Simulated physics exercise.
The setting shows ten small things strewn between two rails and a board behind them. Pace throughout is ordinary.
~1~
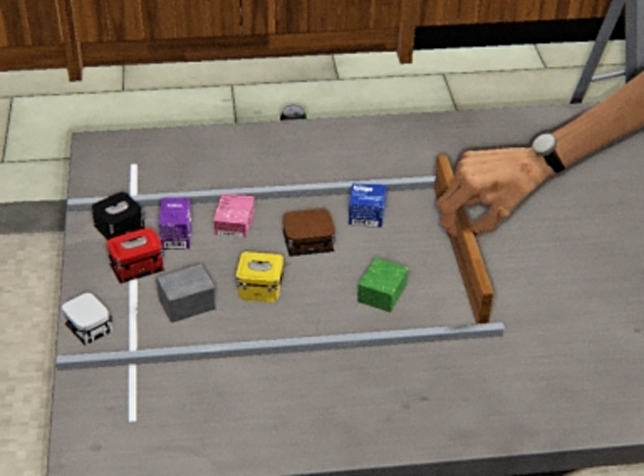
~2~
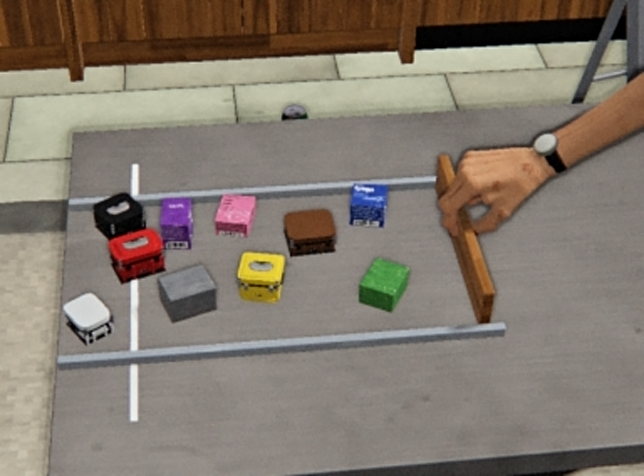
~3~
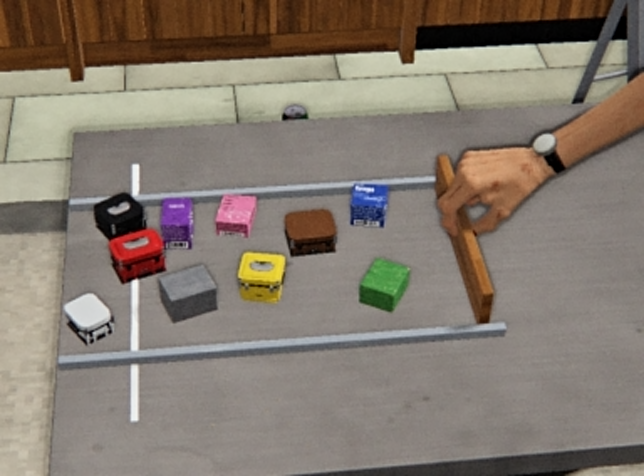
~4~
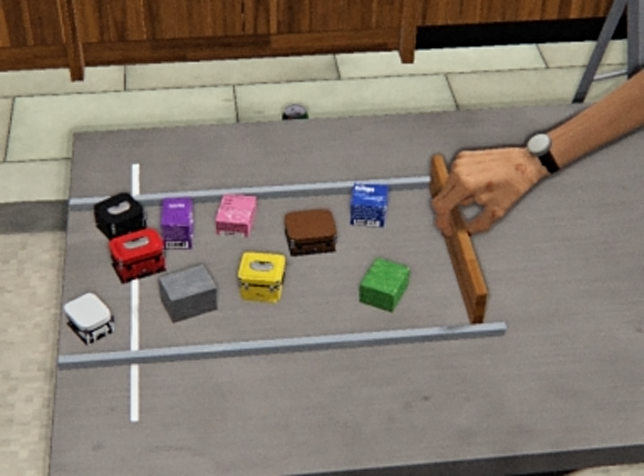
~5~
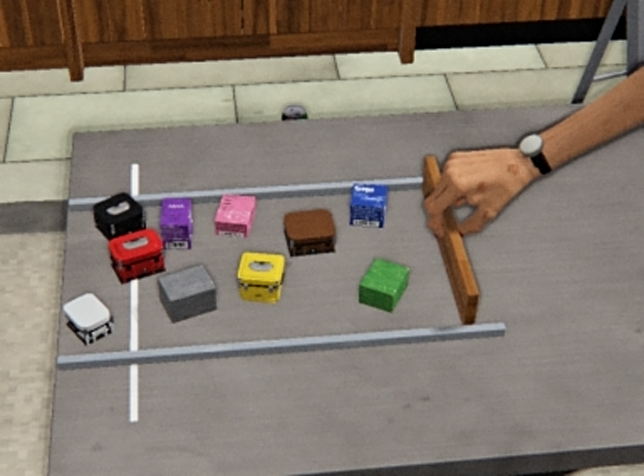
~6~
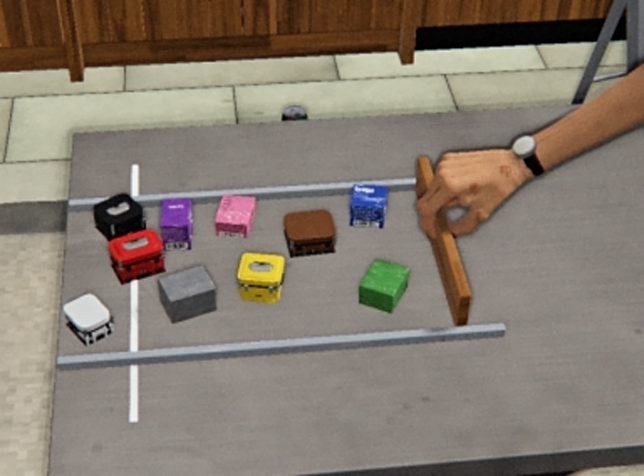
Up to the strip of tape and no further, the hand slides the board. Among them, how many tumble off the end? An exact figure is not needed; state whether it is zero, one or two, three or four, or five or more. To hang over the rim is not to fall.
Going by the pictures, three or four pieces get pushed right off.
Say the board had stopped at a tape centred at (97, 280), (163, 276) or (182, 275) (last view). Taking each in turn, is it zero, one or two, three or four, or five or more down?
Spot one gives five or more, spot two 1 or 2, spot three just one or two.
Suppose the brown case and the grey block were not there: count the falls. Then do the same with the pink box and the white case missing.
First 2, second 1.
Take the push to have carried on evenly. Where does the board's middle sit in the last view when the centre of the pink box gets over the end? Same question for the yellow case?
When the pink box crosses, the middle is near (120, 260); when the yellow case crosses, near (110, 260).
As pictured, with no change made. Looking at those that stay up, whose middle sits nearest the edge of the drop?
The red case.
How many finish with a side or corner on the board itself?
That makes 3.
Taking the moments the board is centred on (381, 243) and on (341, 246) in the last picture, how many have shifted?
By the first moment it's 2, by the second it's 3.
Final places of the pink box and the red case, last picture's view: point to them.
The first ends close to (82, 225), the second close to (61, 263).
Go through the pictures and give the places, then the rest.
In the first frame, white case (87, 319); black case (118, 218); red case (136, 255); board (461, 237); tape (133, 277).
In the second frame, black case (120, 218); green block (384, 285).
In the third frame, red case (138, 255); blue box (369, 205).
In the fourth frame, white case (89, 320); board (456, 237).
In the fifth frame, black case (120, 219); grey block (187, 294).
In the sixth frame, white case (88, 320); black case (120, 219); red case (137, 256); board (441, 239); tape (135, 278).
Soon after, none off yet; white case at rest near (88, 320); black case at rest near (120, 219); red case at rest near (137, 256).
Then, none off yet; white case at rest near (88, 320); black case moved a little near (100, 218); red case moved a little near (123, 259).
At rest, the number that fall off is three or four; fallen, purple box, black case and white case.
